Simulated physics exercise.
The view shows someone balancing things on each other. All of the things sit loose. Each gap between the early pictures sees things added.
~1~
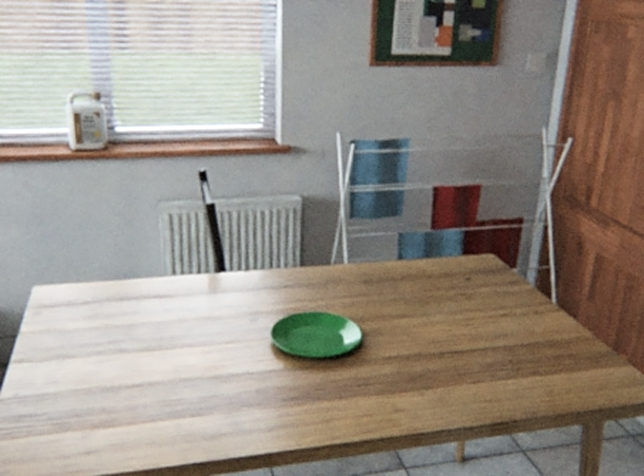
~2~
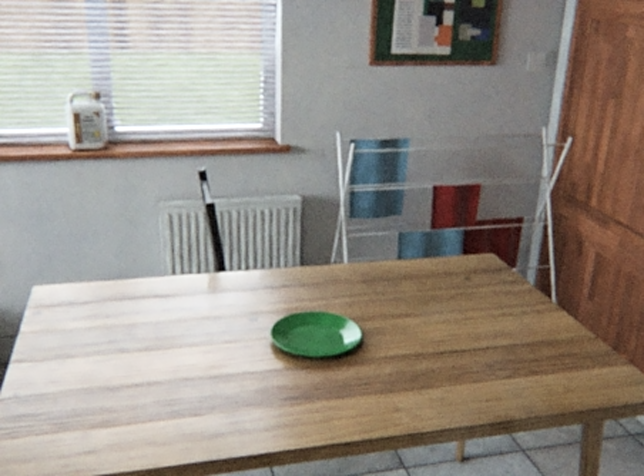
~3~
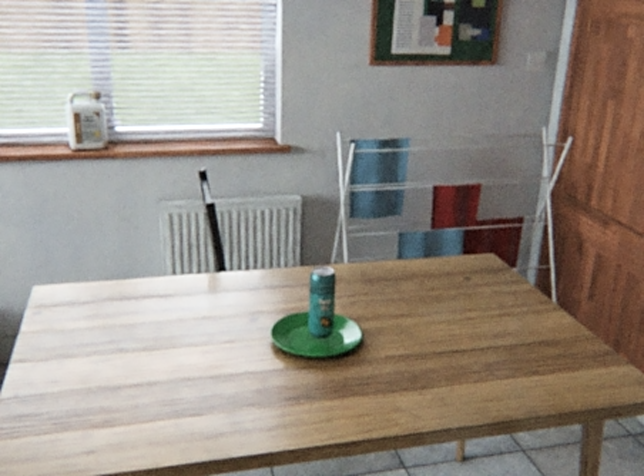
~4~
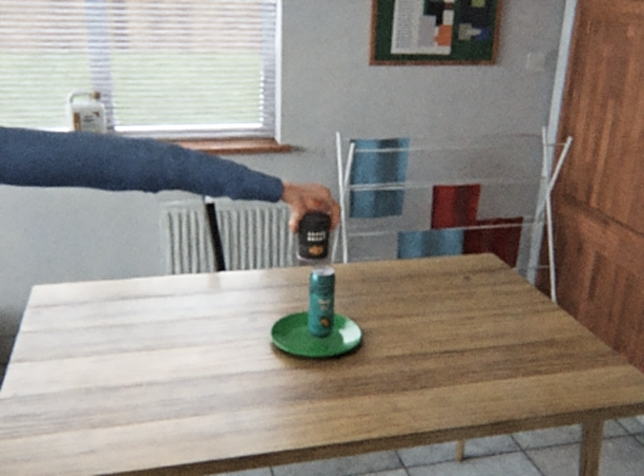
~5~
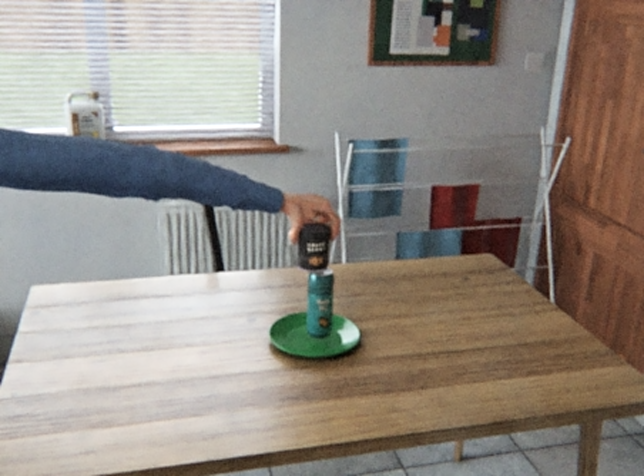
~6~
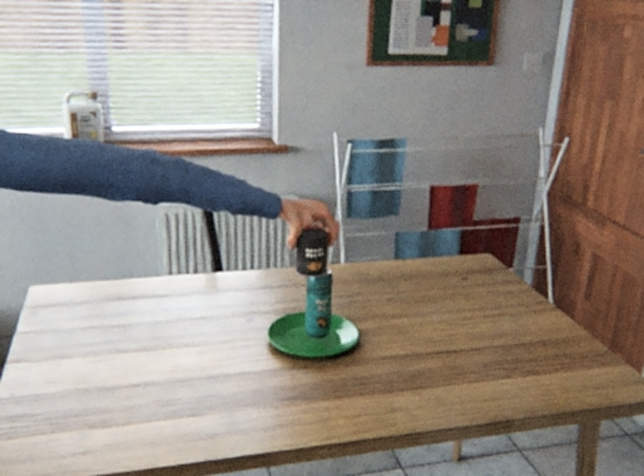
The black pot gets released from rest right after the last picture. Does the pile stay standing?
Yes.
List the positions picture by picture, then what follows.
In the first picture, the last thing is not in view yet; green plate (316, 336).
In the second picture, the last thing is not in view yet; green plate (316, 336).
In the third picture, the last thing is not in view yet; green plate (316, 336).
The fourth picture shows still above its spot; black pot (314, 236); green plate (316, 336).
The fifth picture shows still above its spot; black pot (313, 247); green plate (314, 336).
The sixth picture shows set down, still held; black pot (312, 253); green plate (313, 336).
Then, 0.20 s past the last view, nothing moves.
Then, 0.40 s past the last view, black pot resting near (312, 253).
Finally, all 3 still in place. Final places as the last picture's camera would see them, black pot near (312, 253). The pile keeps its balance.
